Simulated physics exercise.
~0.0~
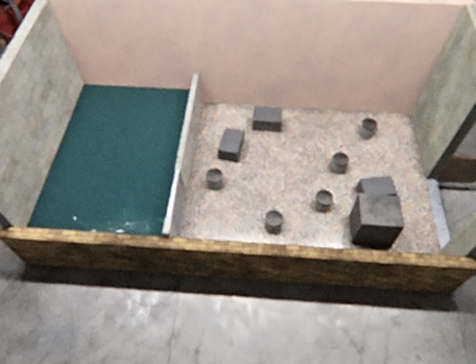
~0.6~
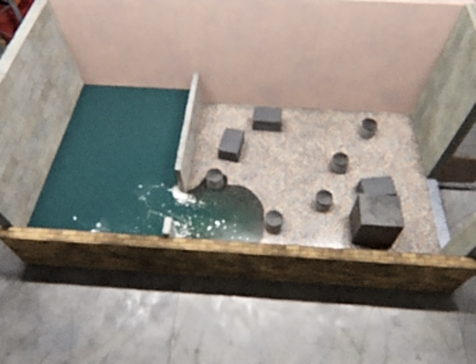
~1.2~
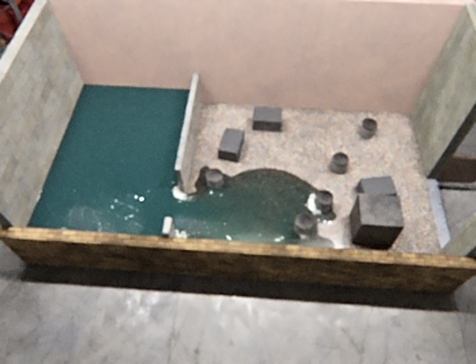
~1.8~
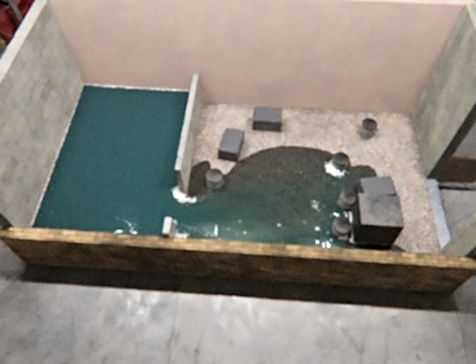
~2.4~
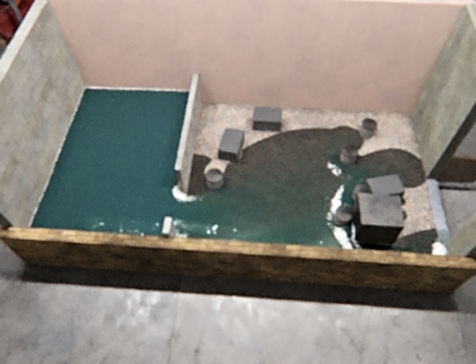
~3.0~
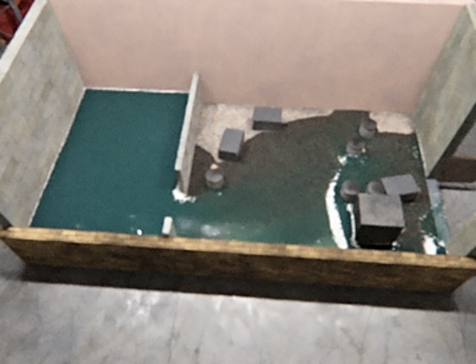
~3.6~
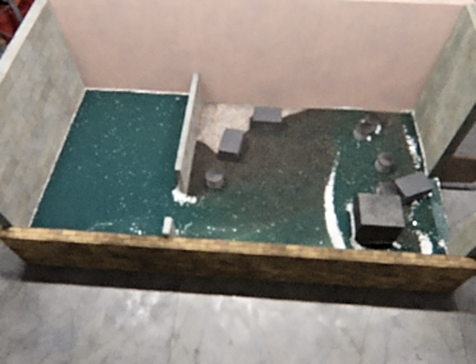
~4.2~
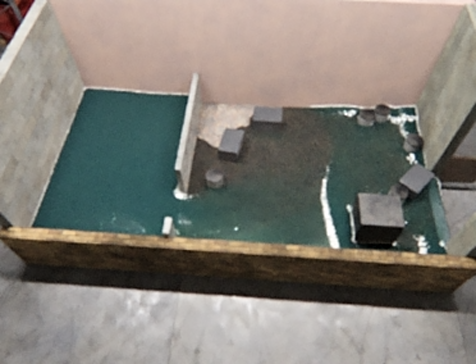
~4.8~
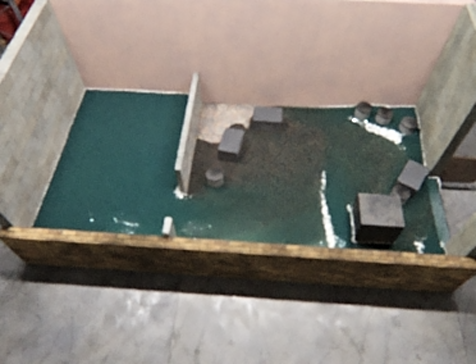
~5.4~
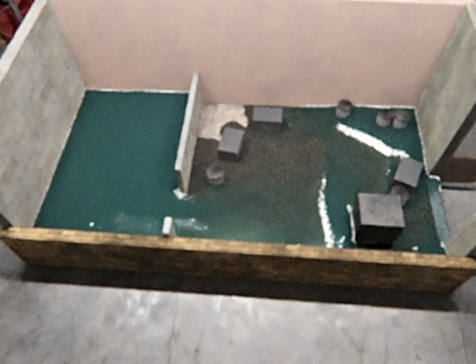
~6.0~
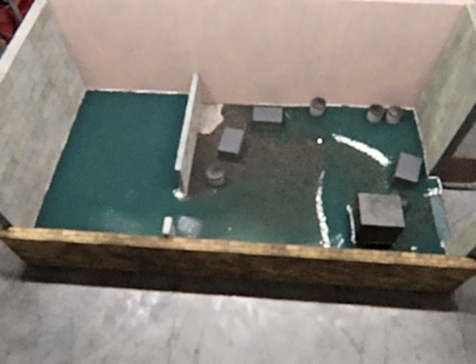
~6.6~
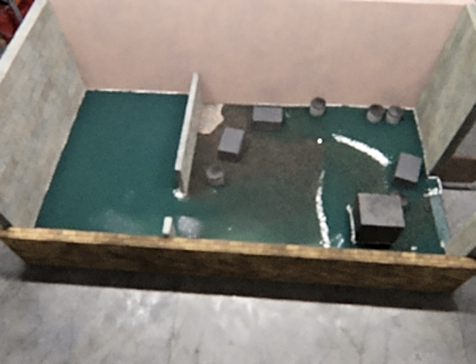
A roofless, walled room with pinkish and grey walls is seen from above, with green water behind a partition on the left and dark grey crates and pails scattered over a pale speckled floor on the right. The water bursts through near the front wall and spreads rightward, darkening the floor. It reaches the large crate and pushes several pails and a smaller crate toward the right side. Pails then drift to the back right corner, and some slide left along the back wall. Finally, green water covers much of the right side, with the large crate still upright.
